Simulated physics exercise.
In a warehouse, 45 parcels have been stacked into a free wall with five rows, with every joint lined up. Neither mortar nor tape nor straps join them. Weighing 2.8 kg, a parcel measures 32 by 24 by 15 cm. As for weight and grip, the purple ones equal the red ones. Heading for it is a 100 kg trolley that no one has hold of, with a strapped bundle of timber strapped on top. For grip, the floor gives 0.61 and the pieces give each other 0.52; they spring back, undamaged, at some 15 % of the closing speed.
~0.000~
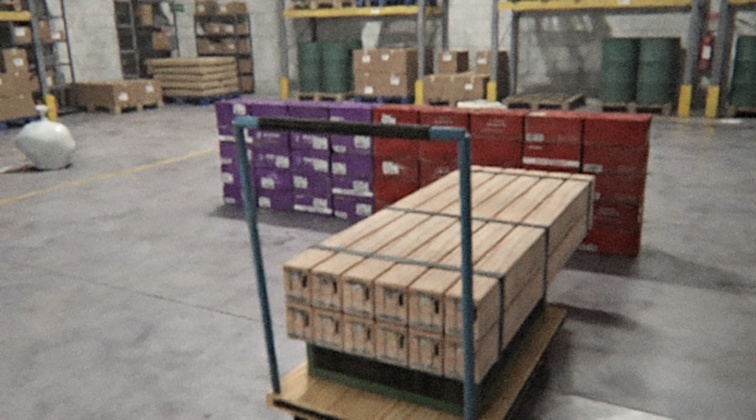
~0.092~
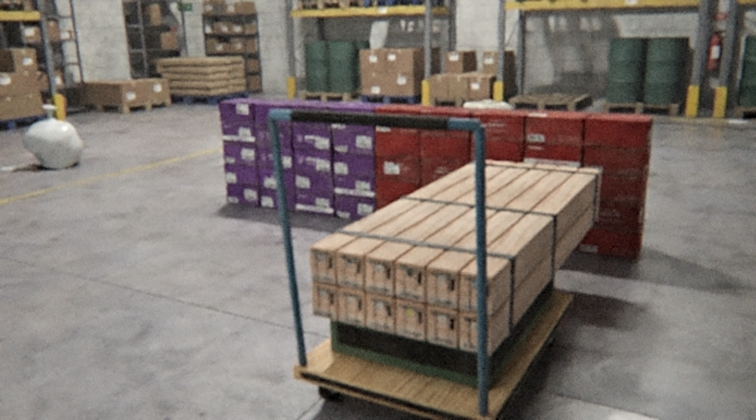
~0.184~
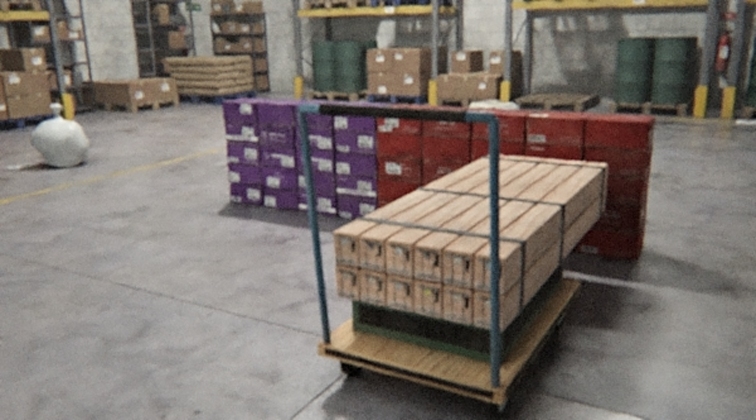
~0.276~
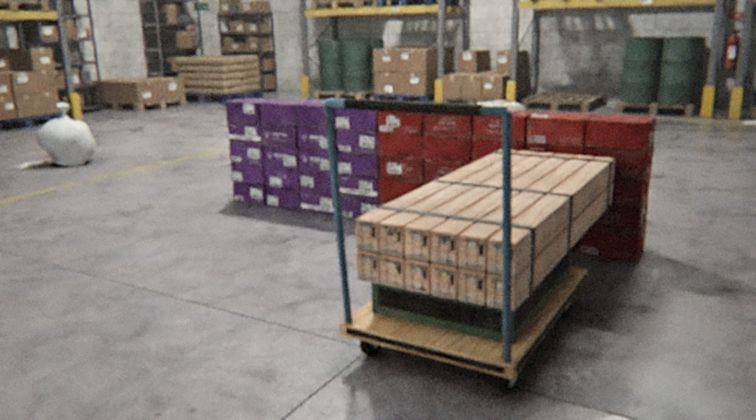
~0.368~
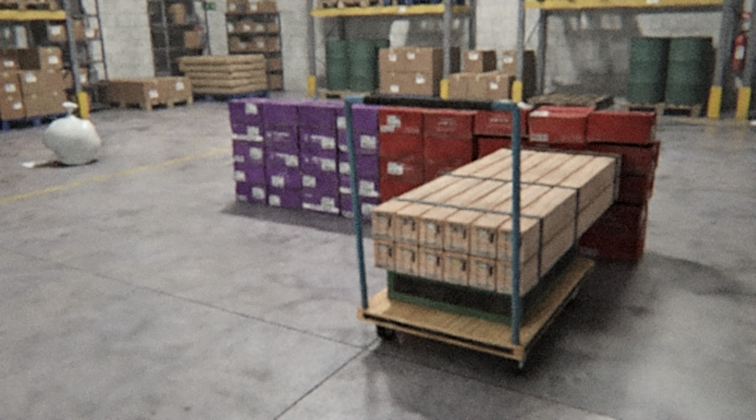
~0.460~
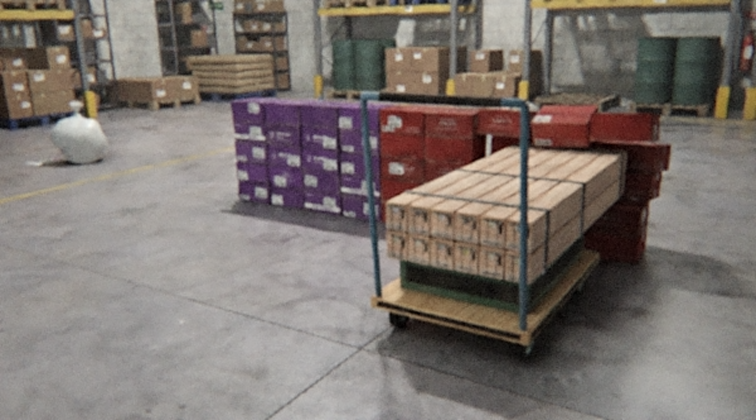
Trolley loaded with strapped wooden beams rolling away into a wall of purple and red boxes, shoving and tilting several red ones.
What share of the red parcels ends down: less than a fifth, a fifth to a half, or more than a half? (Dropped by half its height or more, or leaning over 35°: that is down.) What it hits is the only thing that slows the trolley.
Down count: Twenty to fifty percent.
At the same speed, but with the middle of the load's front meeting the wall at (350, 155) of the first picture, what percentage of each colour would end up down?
Down at the end: Purple 20 percent, red 10 percent.
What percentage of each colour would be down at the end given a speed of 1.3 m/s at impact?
The purple would finish 0 in a hundred down, the red 50 in a hundred.
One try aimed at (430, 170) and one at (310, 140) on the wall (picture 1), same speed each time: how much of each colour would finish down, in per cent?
Down by colour - purple: 0%, then 40%; red: 50%, then 0%.
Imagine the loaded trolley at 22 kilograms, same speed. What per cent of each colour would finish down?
Down at the end: Purple 0 per cent, red 40 per cent.
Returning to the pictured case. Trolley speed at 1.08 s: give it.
0.7 m/s, roughly.
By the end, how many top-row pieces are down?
Count: 2.
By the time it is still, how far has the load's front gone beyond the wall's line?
110 cm beyond.
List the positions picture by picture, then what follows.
In the first frame (each place is the centre of the face we see best; the camera moves round a little), load (592, 195) 60 cm short of the wall; top red parcel (496, 127); top purple parcel (232, 113); all as stacked.
Load (599, 187) 43 cm short of the wall; top red parcel (497, 127), in the second frame.
Load (606, 180) 25 cm short of the wall; top red parcel (498, 128), in the third frame.
Load (613, 174) 7 cm short of the wall; top red parcel (498, 128), in the fourth frame.
Load (618, 169) 8 cm into the wall's line; top red parcel (499, 122) tilted 5°; steepest lean 7°, the parcel at (556, 129); 9 have shifted, in the fifth frame.
Load (625, 166) 21 cm into the wall's line; top red parcel (501, 123) tilted 6°; top purple parcel (247, 112); steepest lean 18°, the parcel at (560, 135); 9 have shifted, in the sixth frame.
By 0.70 s, load 54 cm past the wall's line, still rolling; 6 of the 25 red parcels down (6 of 45 in all colours); top red parcel tilted 35°, 7 cm lower.
By 1.08 s, load 91 cm past the wall's line, still rolling; 8 of the 25 red parcels down (8 of 45 in all colours); top red parcel on its side.
When it is over (2.6 s), load 1.11 m past the wall's line, stopped; 8 of the 25 red parcels down (8 of 45 in all colours); top red parcel on its side; top purple parcel unmoved. That is 32 per cent. In pixels of the last frame, middles, top red parcel near (558, 178), top purple parcel near (258, 110).
